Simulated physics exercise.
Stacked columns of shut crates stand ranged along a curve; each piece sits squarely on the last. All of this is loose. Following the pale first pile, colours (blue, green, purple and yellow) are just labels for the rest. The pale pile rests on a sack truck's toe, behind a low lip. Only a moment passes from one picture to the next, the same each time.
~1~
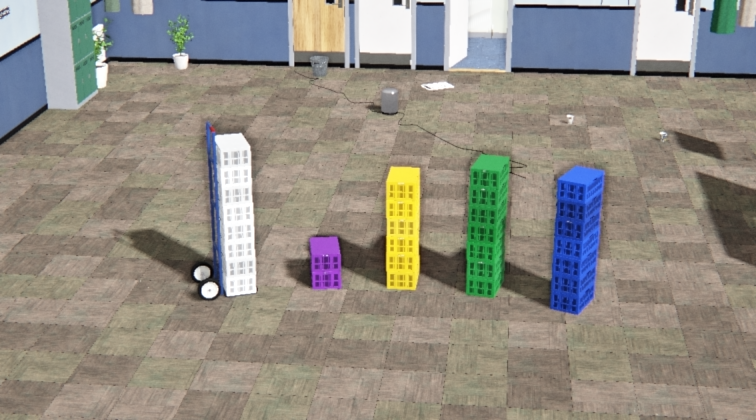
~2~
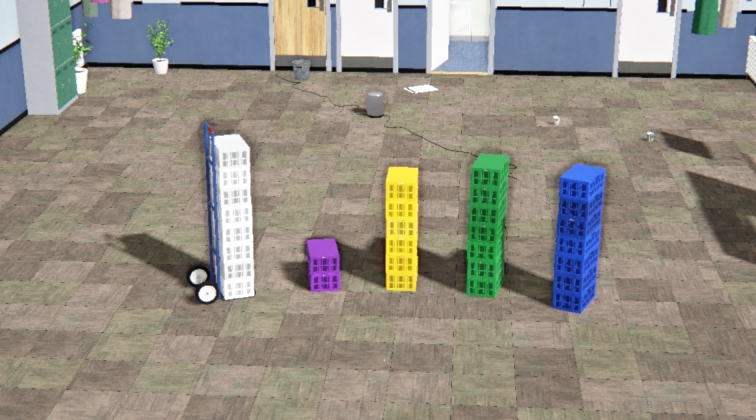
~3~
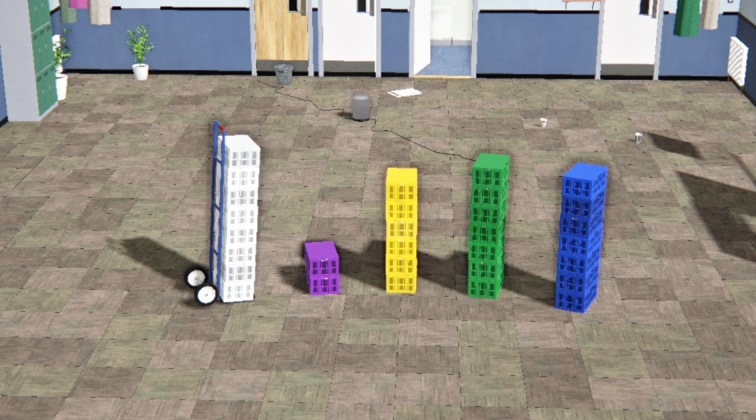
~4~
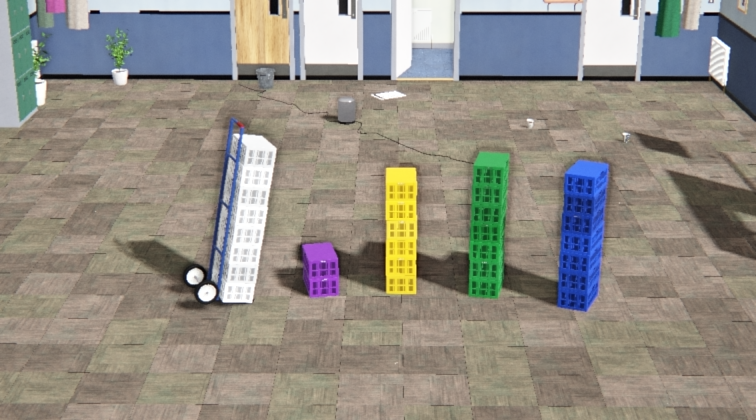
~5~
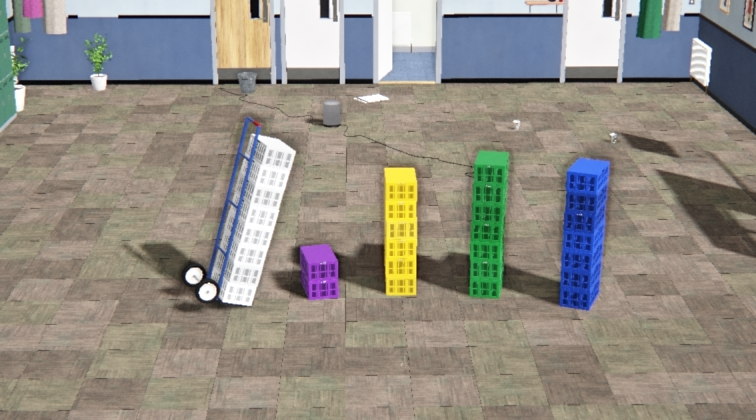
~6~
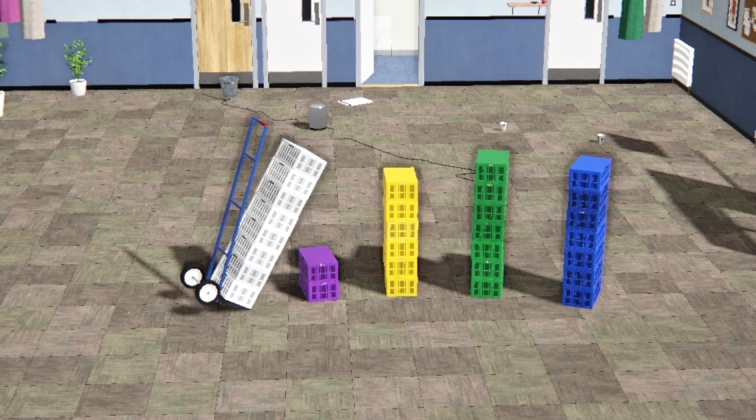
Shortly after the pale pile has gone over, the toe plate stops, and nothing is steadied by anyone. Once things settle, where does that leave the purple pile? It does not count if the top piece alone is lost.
It is spared.
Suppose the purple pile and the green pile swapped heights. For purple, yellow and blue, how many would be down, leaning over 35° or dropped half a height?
Colour by colour: Purple 6; yellow 5; blue 0.
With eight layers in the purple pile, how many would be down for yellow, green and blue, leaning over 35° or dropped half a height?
Per pile, yellow = 6, green = 7, blue = 6.
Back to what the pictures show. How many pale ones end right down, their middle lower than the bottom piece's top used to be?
I make it 5 all told.
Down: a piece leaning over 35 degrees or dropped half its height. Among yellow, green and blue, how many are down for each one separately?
Yellow: 2, green: 0, blue: 0.
Soon after the last picture, 8 of the pale pile down; none of the 2 purple crates down (0 of 22 in all colours); top purple crate unmoved.
A little later, 8 of the pale pile down; none of the 2 purple crates down (0 of 22 in all colours); top purple crate shifted a little; top yellow crate shifted half its height.
At rest, 8 of the pale pile down; none of the 2 purple crates down (2 of 22 in all colours); top purple crate shifted a little; top yellow crate on its side. As the last picture would show them, middles, top purple crate near (323, 265), top yellow crate near (356, 270).
